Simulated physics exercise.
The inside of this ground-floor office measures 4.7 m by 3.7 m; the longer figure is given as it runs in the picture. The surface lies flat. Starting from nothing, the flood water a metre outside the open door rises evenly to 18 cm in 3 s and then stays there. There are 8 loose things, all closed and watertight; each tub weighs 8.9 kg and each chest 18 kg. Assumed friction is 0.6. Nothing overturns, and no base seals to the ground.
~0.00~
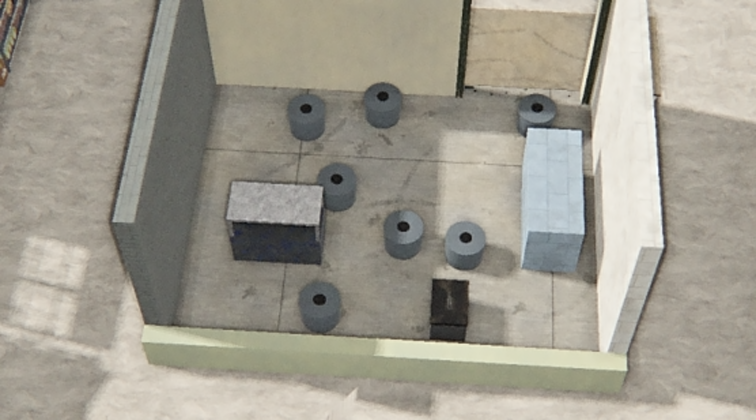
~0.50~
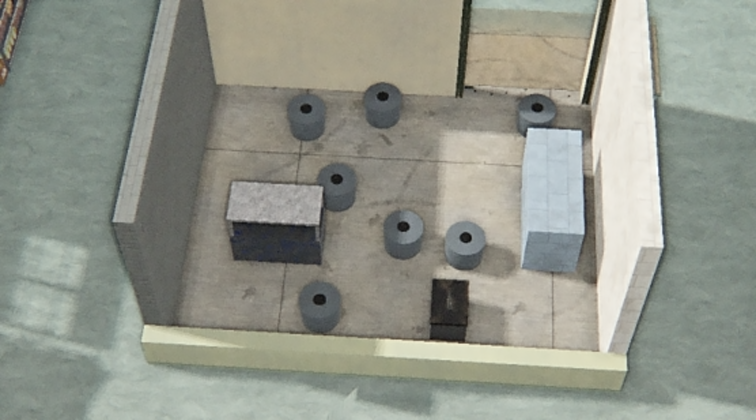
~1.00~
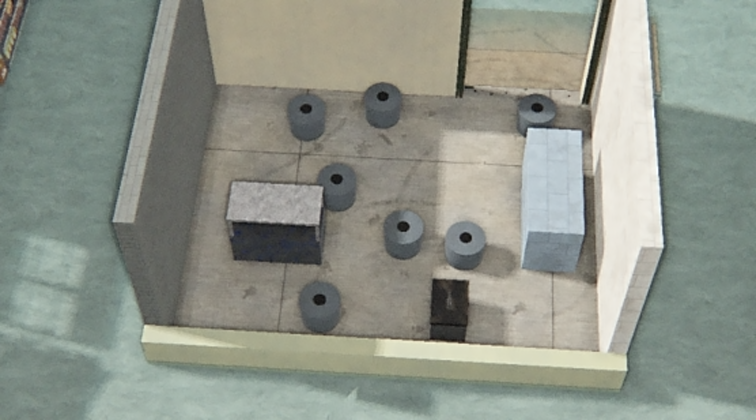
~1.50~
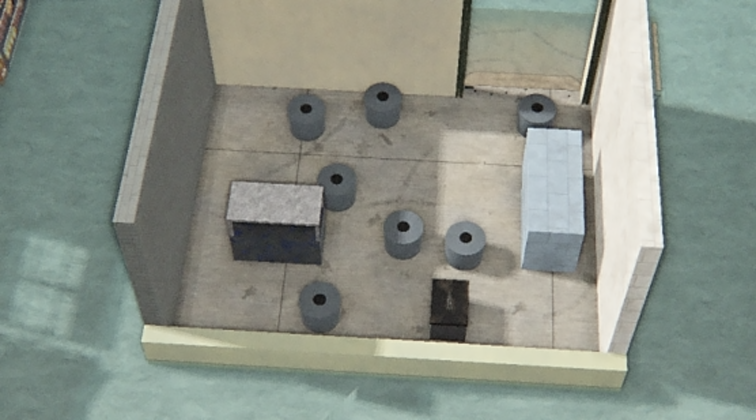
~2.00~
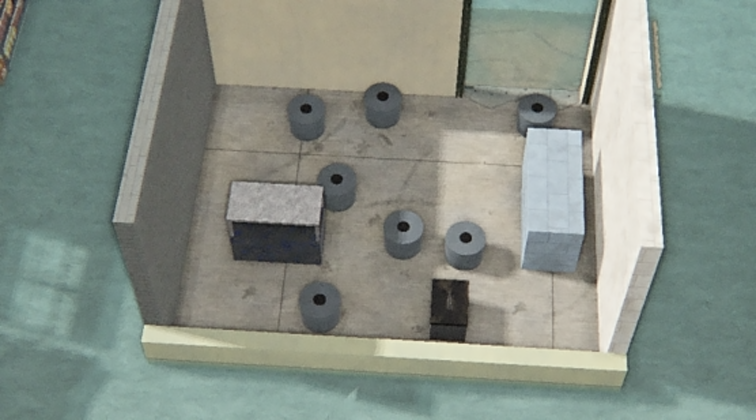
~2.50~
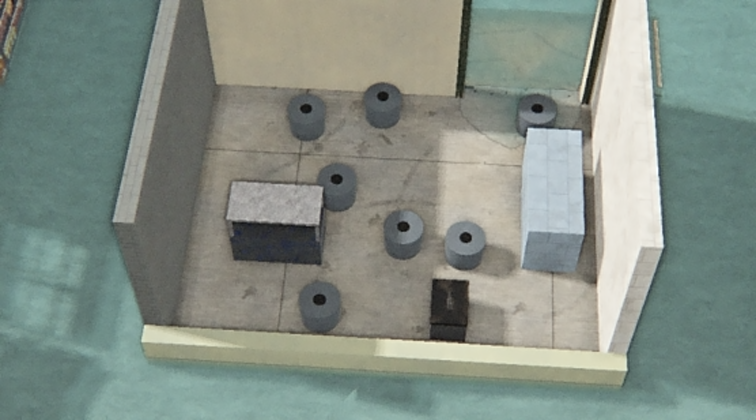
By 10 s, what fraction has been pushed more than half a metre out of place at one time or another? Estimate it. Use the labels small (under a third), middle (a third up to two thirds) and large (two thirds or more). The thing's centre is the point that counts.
Middle.
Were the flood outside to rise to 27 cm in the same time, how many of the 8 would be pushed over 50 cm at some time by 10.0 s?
Under that setup the answer is 6.
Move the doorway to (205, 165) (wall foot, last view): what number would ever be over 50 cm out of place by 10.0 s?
4.
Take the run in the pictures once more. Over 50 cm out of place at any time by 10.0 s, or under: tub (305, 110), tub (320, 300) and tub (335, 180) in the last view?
Result, in order: Stayed within / exceeded / exceeded.
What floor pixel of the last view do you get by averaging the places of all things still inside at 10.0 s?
Near (349, 214).
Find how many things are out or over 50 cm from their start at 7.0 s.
1 in all.
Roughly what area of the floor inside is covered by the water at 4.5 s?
Near 6.0 m2 in all.
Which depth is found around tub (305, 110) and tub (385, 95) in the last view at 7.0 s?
First about 1 cm, second about 0 cm.
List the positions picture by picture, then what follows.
In the first frame, a tub at (537, 108), on the bottom; a tub at (320, 300) rests on the ground; water covers 0.0 m2; 0 of 8 have shifted.
In the second frame, a tub at (537, 108) rests on the ground; a tub at (320, 300) rests on the ground; 0.0 m2 under water; 0 of 8 have shifted.
In the third frame, a tub at (537, 108) rests on the ground; a tub at (320, 300), on the bottom; 0.0 m2 under water; 0 of 8 have shifted.
In the fourth frame, a tub at (537, 108) rests on the ground; a tub at (320, 300), on the bottom; water covers 0.0 m2; 0 of 8 have shifted.
In the fifth frame, a tub at (537, 108), on the bottom; a tub at (320, 300), on the bottom; 0.1 m2 under water; 0 of 8 have shifted.
In the sixth frame, a tub at (537, 109), on the bottom; a tub at (320, 300) rests on the ground; 0.6 m2 under water; 0 of 8 have shifted.
After 3.5 s 0 of 8 are over 50 cm from their spots; 0 afloat.
After 4.5 s 0 of 8 are over 50 cm from their spots; 1 afloat.
After 7.0 s 1 of 8 are over 50 cm from their spots; 2 afloat.
After 10.0 s 3 of 8 are over 50 cm from their spots, and 3 have been at some point; 6 afloat.
